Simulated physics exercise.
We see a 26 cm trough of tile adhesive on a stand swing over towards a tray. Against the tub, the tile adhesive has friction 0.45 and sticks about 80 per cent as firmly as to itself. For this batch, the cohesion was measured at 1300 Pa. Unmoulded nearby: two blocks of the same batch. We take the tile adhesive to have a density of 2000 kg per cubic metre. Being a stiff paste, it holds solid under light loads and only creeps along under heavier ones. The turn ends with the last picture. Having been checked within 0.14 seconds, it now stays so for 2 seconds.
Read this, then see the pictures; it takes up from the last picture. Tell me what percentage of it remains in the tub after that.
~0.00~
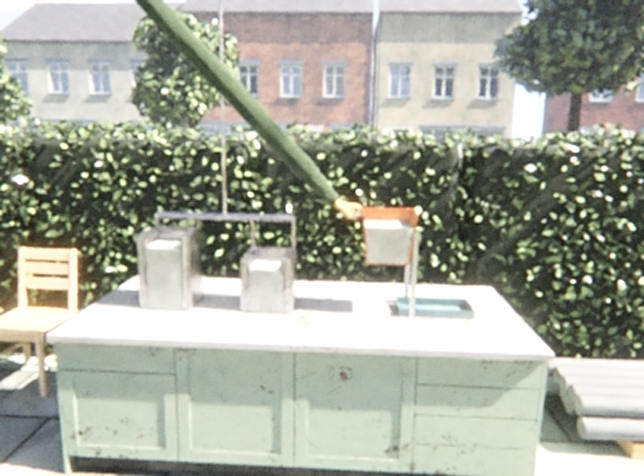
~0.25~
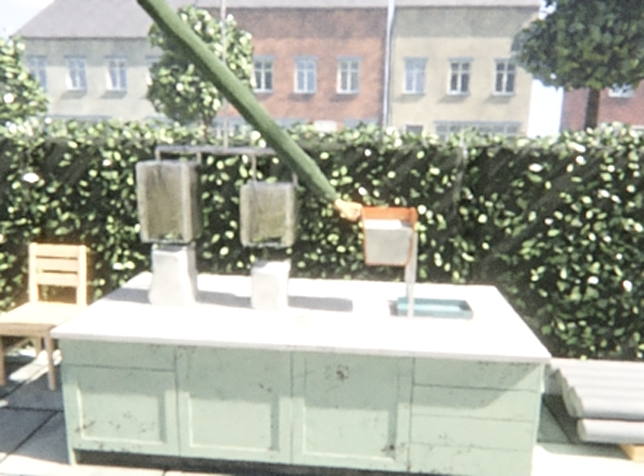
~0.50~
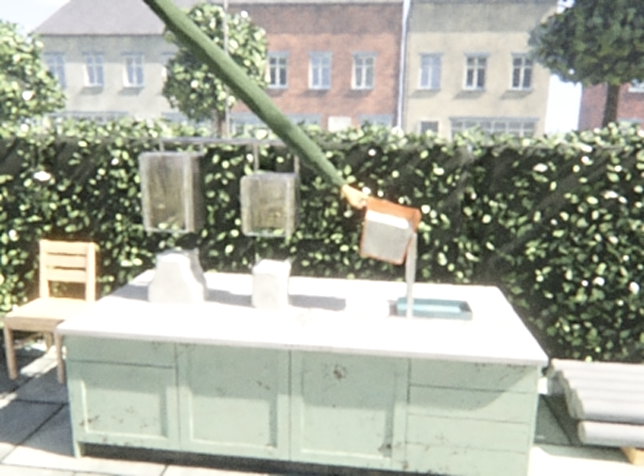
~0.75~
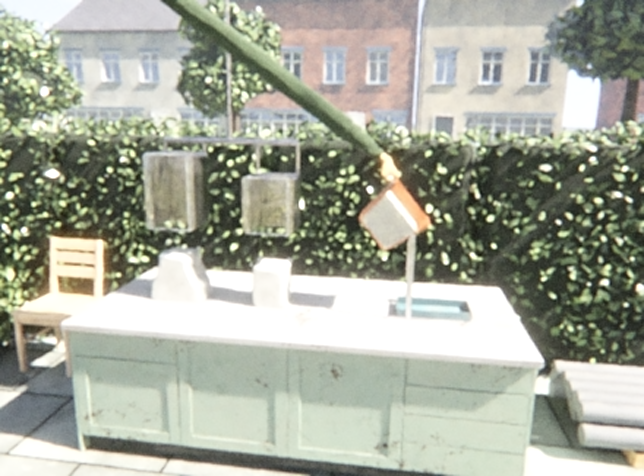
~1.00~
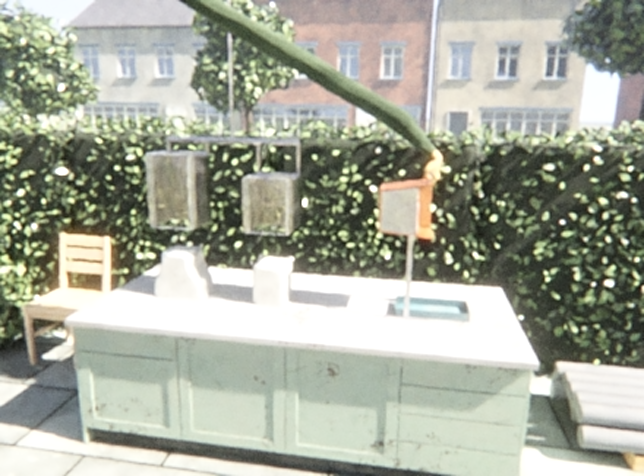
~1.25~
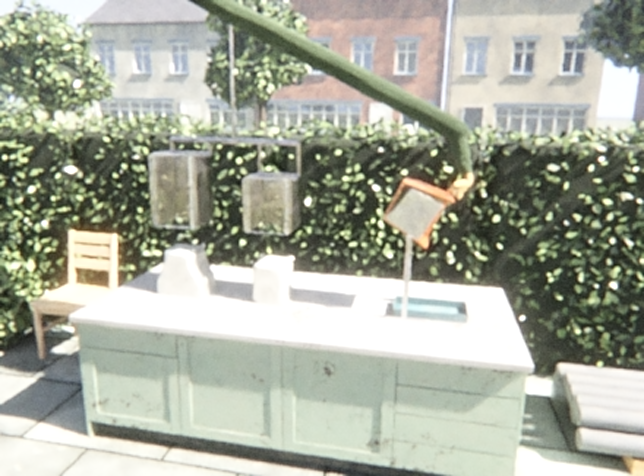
Some 0 percent remains in the tub.
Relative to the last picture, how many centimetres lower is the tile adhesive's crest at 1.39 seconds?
Roughly 8 cm.
After 1.39 s, the tub is at 116 degrees and holds 82 %.
After 1.56 s, the tub is at 116 degrees and holds 21 %.
After 1.73 s, the tub is at 116 degrees and holds 0 %.
After 1.90 s, the tub is at 116 degrees and holds 0 %.
After 3.25 s, at the end, the tub is at 116 degrees and holds 0 %.
